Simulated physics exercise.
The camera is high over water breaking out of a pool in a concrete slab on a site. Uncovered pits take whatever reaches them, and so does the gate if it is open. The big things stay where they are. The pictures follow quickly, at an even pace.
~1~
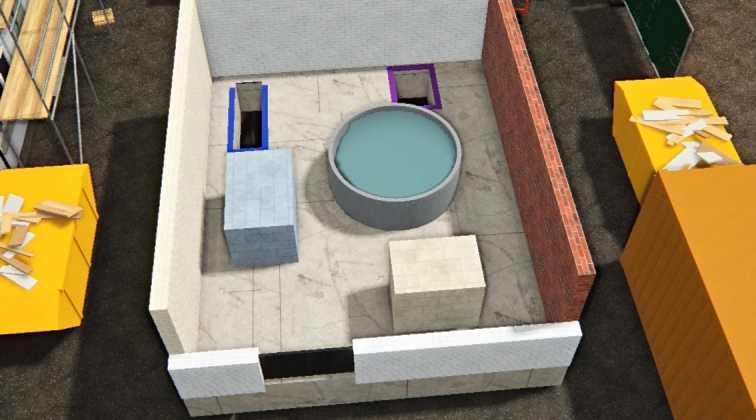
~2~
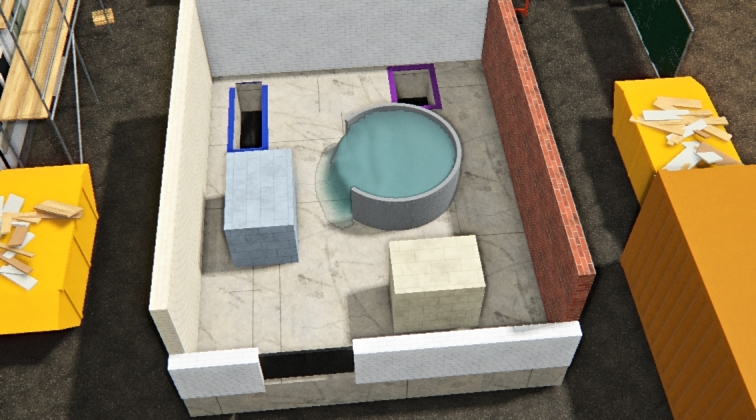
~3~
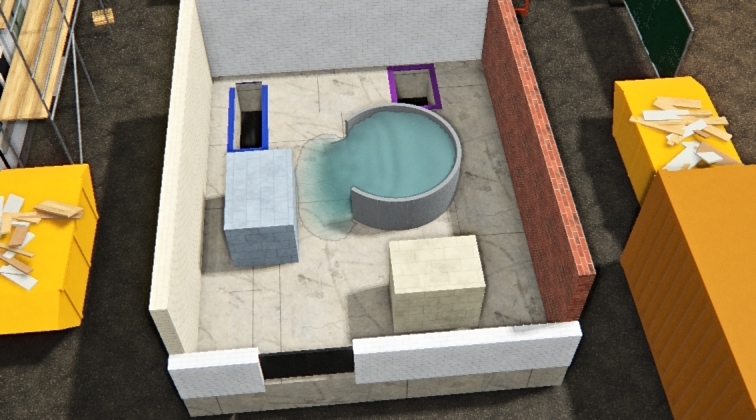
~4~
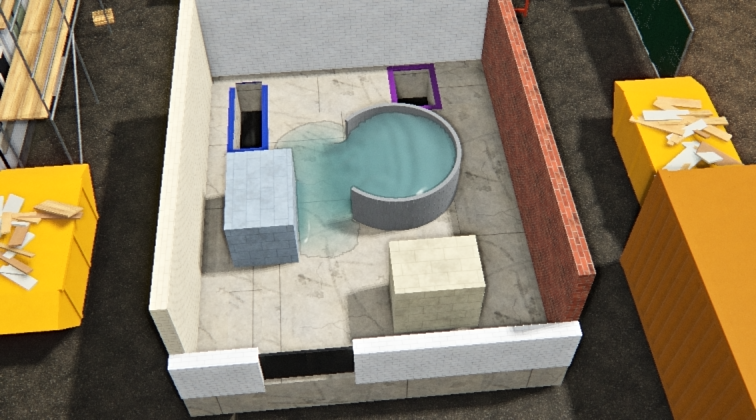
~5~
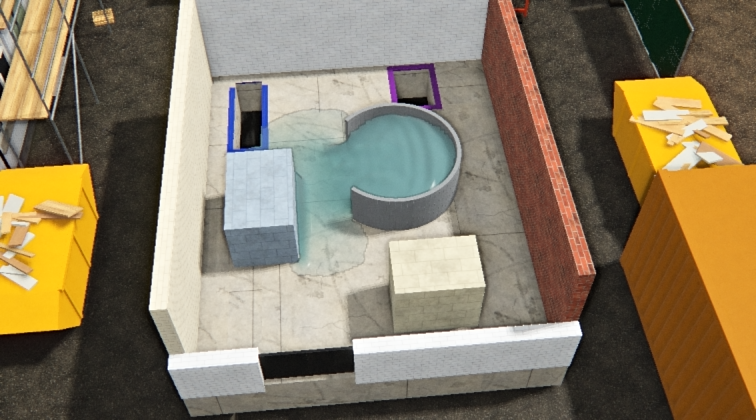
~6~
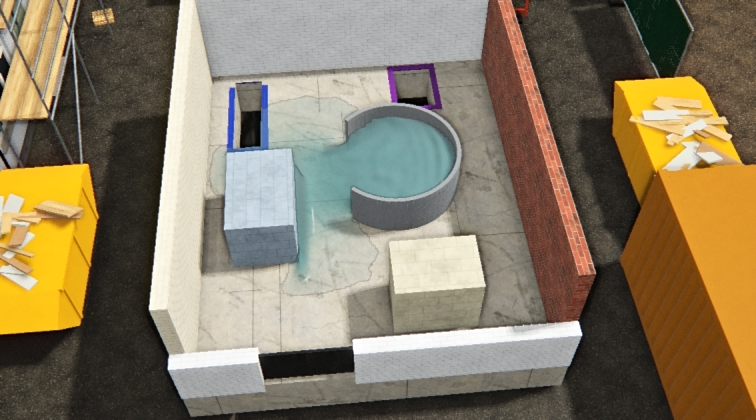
Water pours from a gap in the round pool's left side and spreads around a block.
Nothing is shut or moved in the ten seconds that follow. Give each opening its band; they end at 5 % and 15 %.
One by one: The gate takes not even 5 %; the purple pit takes not even 5 %; the blue pit takes above 15 %.
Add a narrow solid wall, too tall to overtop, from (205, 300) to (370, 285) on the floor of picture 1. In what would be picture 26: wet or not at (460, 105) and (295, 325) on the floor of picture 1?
As listed: Free of water, no water.
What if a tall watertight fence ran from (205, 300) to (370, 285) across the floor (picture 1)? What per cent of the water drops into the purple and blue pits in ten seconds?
Roughly, in per cent: Purple 6, blue 50.
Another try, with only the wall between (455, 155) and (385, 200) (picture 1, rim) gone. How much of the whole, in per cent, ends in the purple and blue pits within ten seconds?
Parts in a hundred: Purple 14, blue 12.
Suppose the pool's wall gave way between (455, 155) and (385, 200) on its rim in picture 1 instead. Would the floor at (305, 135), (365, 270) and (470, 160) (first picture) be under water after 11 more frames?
As listed: Dry, flooded, flooded.
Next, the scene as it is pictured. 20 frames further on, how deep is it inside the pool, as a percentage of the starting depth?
Roughly 24 per cent.
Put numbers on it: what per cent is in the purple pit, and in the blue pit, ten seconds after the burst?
Near 2 and 42 in a hundred.
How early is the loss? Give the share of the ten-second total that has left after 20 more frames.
Close to 55 %.
A moment on, water covers 35 % of the floor; the gate 0 %, the purple pit 0 %, the blue pit 5 %.
Next, water covers 50 % of the floor; the gate 0 %, the purple pit 0 %, the blue pit 14 %.
Then, water covers 60 % of the floor; the gate 0 %, the purple pit 0 %, the blue pit 26 %.
Later, water covers 80 % of the floor; the gate 0 %, the purple pit 1 %, the blue pit 36 %.
In the end, water covers 90 % of the floor; the gate 0 %, the purple pit 3 %, the blue pit 43 %.
